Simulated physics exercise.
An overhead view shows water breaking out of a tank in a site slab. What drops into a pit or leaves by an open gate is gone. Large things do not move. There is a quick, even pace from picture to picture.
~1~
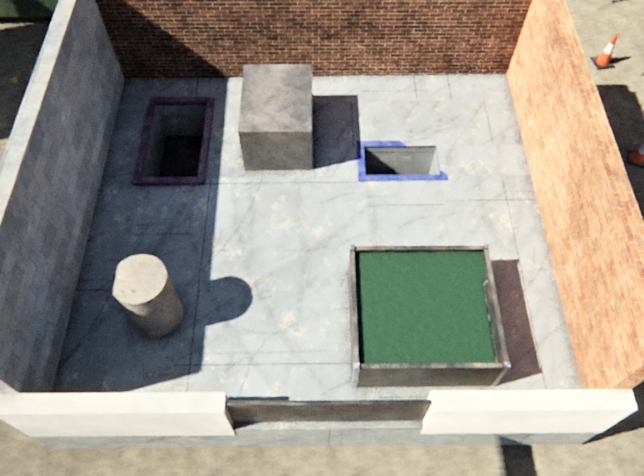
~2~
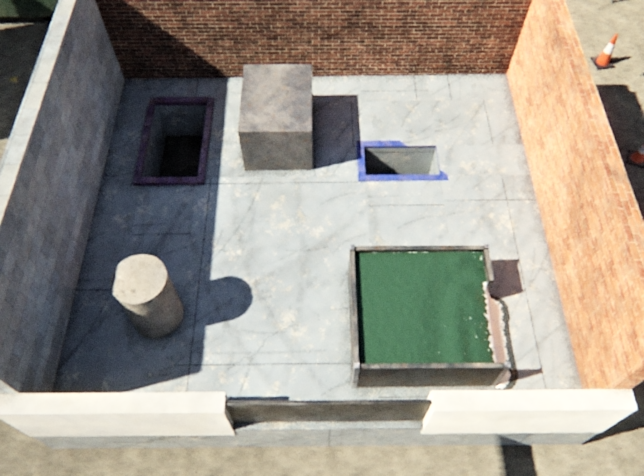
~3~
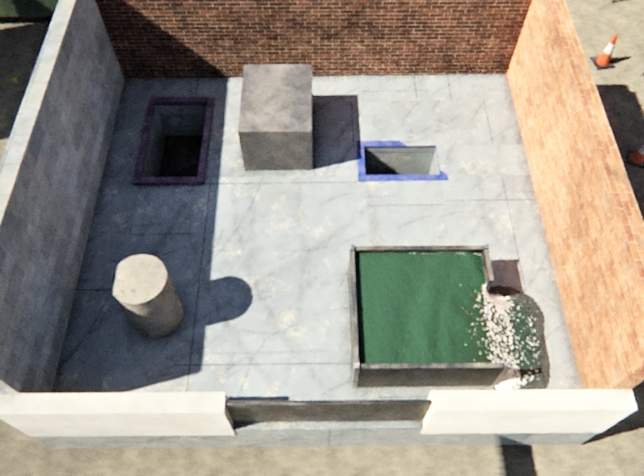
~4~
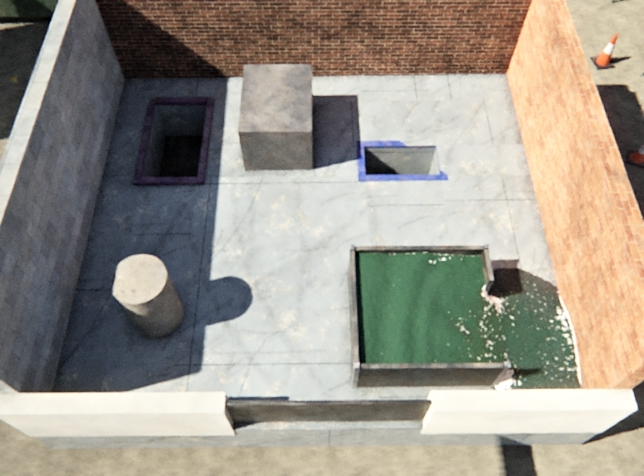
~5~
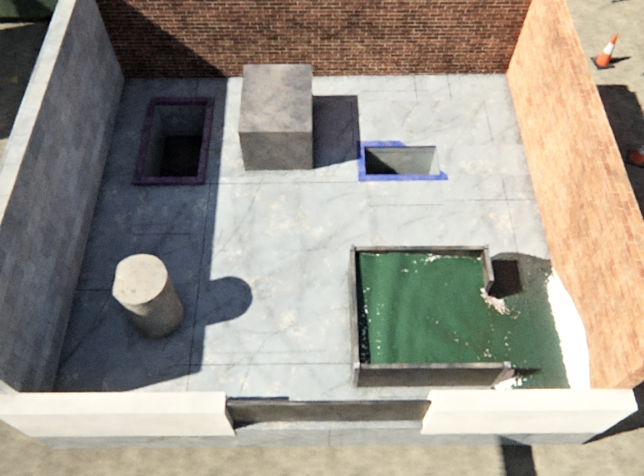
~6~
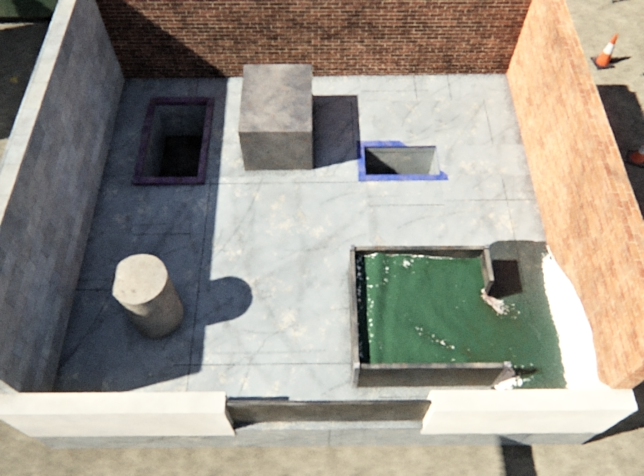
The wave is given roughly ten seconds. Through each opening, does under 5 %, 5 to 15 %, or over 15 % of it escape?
My prediction: The gate ends up with a share that stays below five per cent, the purple pit ends up with a share that stays below five per cent, the blue pit ends up with a share topping fifteen per cent.
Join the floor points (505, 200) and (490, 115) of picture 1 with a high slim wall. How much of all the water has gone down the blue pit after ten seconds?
The blue pit takes 25 parts in a hundred.
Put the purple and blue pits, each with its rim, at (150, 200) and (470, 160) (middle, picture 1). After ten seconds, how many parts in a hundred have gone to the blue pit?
Result - blue pit: 30 %.
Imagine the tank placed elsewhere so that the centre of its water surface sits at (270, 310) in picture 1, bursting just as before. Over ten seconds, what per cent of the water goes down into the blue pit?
Result, blue pit: 20 percent after ten seconds.
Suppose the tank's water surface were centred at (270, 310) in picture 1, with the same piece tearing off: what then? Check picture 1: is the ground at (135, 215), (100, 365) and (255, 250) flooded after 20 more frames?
Okay, first one high and dry, second one high and dry, last one high and dry.
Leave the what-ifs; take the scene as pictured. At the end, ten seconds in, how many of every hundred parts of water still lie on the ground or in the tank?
Some 80 parts in a hundred have not run off.
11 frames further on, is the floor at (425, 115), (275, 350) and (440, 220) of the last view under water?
Spared, spared, soaked.
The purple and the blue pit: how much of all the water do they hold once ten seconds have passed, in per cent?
About 2 and 18 per cent.
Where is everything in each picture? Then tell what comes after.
In the first picture, the water tank at (424, 306) is whole and still.
In the second picture, the front is at a hidden place, out from the gap at (488, 334).
In the third picture, water pours out at (487, 336) and has run to (529, 304).
In the fourth picture, the front is at (556, 292), out from the gap at (487, 337).
In the fifth picture, the front is at (550, 266), out from the gap at (487, 336).
In the sixth picture, water pours out at (487, 336) and has run to (546, 248).
A moment on, water covers 10 % of the floor; the gate 0 %, the purple pit 0 %, the blue pit 0 %.
Next, water covers 25 % of the floor; the gate 0 %, the purple pit 0 %, the blue pit 0 %.
Then, water covers 45 % of the floor; the gate 0 %, the purple pit 0 %, the blue pit 5 %.
Later, water covers 70 % of the floor; the gate 0 %, the purple pit 0 %, the blue pit 11 %.
In the end, water covers 90 % of the floor; the gate 0 %, the purple pit 1 %, the blue pit 19 %.
